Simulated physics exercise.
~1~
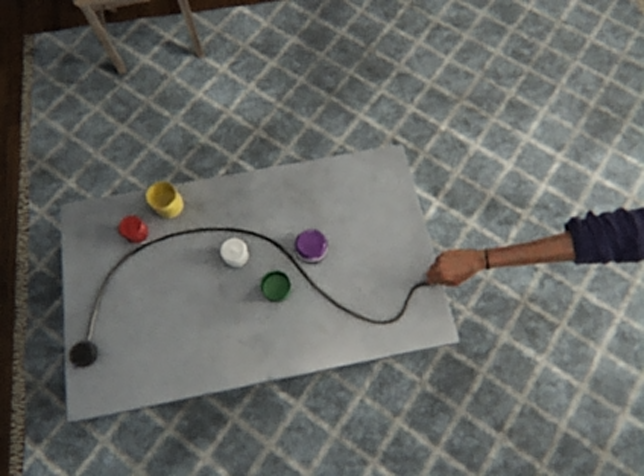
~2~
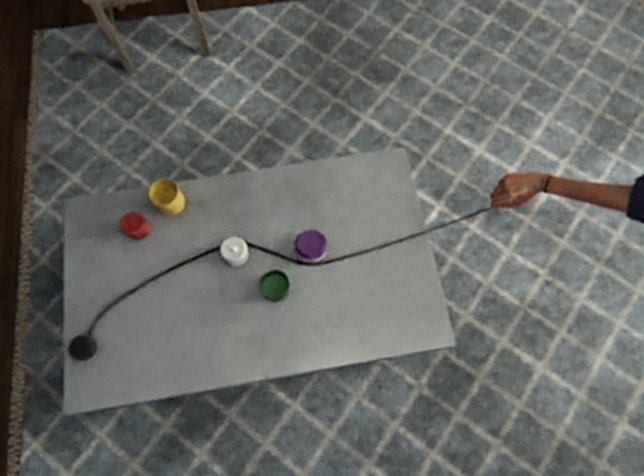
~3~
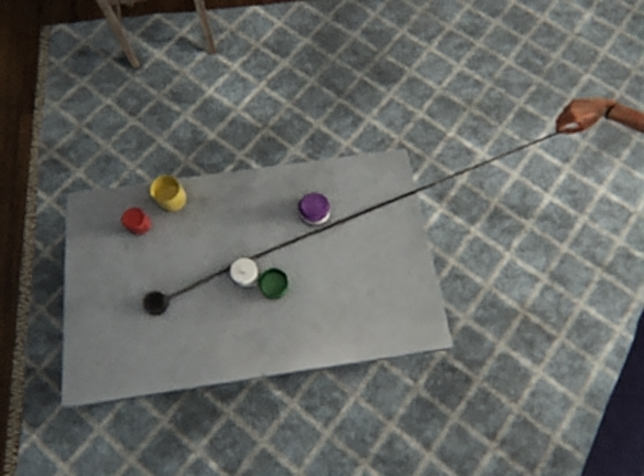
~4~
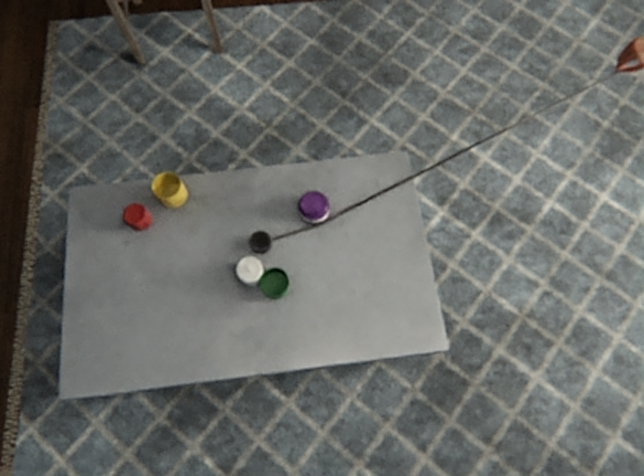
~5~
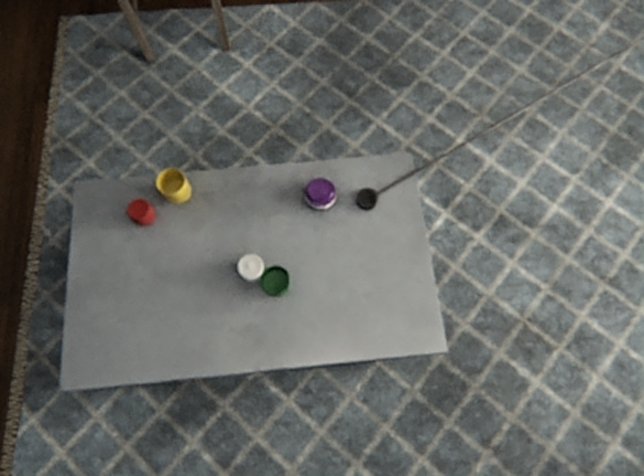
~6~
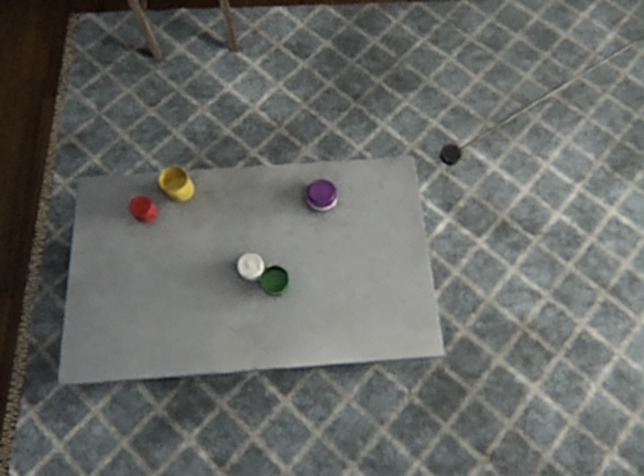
A hand drags a black lead off a grey table, nudging the purple and white containers.
